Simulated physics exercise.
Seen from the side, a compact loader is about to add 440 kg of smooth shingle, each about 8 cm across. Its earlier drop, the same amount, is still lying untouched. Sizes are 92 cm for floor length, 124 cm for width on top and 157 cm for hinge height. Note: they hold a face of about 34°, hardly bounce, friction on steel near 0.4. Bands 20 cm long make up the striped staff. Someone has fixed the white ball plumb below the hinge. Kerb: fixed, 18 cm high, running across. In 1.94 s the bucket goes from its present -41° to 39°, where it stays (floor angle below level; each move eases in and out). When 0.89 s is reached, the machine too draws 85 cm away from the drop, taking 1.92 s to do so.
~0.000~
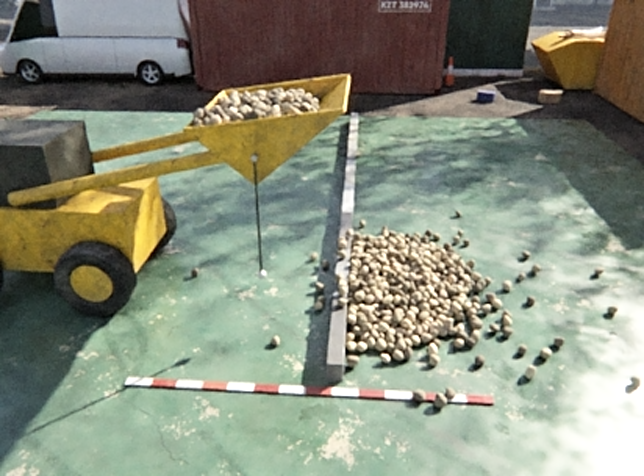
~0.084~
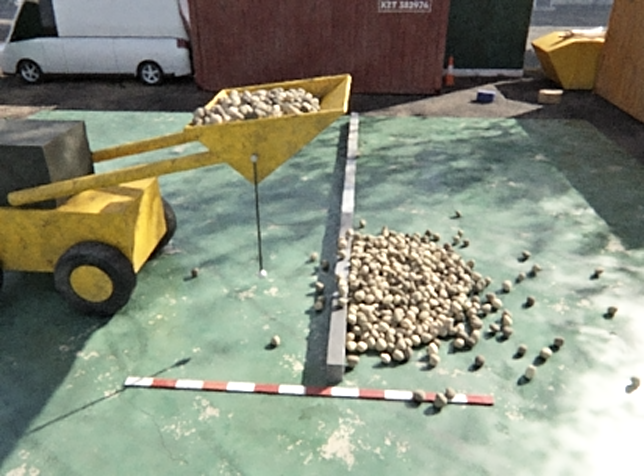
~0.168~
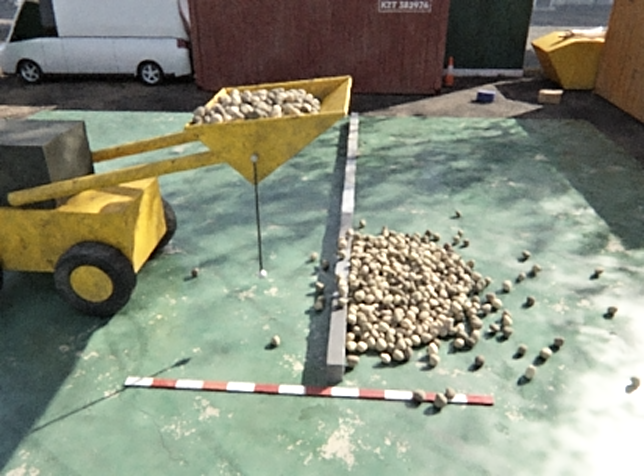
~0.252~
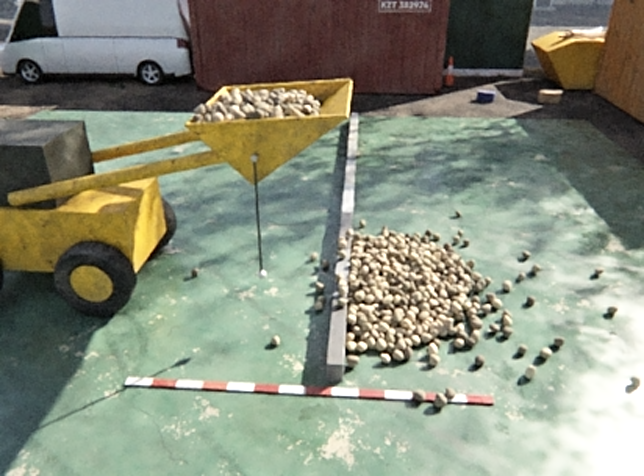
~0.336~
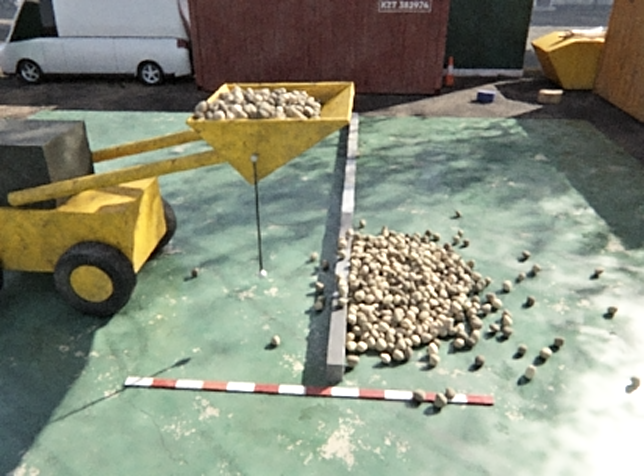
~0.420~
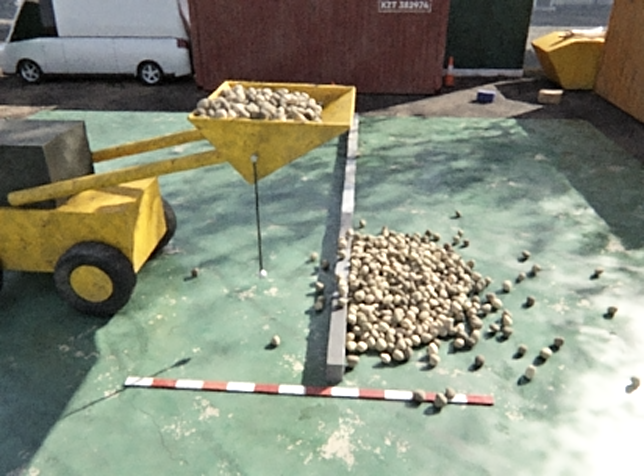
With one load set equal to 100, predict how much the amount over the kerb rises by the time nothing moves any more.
It rises by roughly 23 percent.
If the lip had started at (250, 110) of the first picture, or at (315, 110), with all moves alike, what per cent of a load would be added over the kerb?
First place: Roughly 0 %; second place: Roughly 5 %.
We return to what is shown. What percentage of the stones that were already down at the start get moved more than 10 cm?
Roughly 5 per cent of them.
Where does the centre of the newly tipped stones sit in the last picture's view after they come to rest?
In the last view, somewhere near (316, 277).
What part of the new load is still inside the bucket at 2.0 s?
10 %.
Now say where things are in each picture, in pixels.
In the first frame, lip at (344, 111), floor tilted -41°, highest stones at (266, 98). The earlier load is highest near (346, 262), 22 cm above ground level, 3 % on this side of the kerb, 97 % over the kerb.
In the second frame, the bucket is at -41°, its lip at (345, 111); the top of the load is at (266, 98); the stones move at 0.0 m/s on average.
In the third frame, the bucket is at -39°, its lip at (346, 113); the top of the load is at (267, 98); the stones move at 0.1 m/s on average.
In the fourth frame, lip at (347, 117), floor tilted -37°, highest stones at (264, 98); the stones move at 0.1 m/s on average.
In the fifth frame, lip at (349, 121), floor tilted -35°, highest stones at (253, 96); the stones move at 0.1 m/s on average.
In the sixth frame, the bucket is at -31°, its lip at (351, 126); the top of the load is at (242, 95); the stones move at 0.2 m/s on average.
After 1.5 s the floor is at 27°; in per cent of one load, 88 in the bucket, 15 on this side of the kerb, 98 over the kerb; the foremost stones are at (562, 296).
After 2.0 s the floor is at 39°; in per cent of one load, 10 in the bucket, 73 on this side of the kerb, 117 over the kerb; the foremost stones are at (562, 296).
After 3.3 s the floor is at 39°; in per cent of one load, 0 in the bucket, 80 on this side of the kerb, 121 over the kerb; the foremost stones are at (562, 296).
After 6.0 s the floor is at 39°; in per cent of one load, 0 in the bucket, 80 on this side of the kerb, 121 over the kerb; the foremost stones are at (562, 296). Net gain over the kerb, 23.
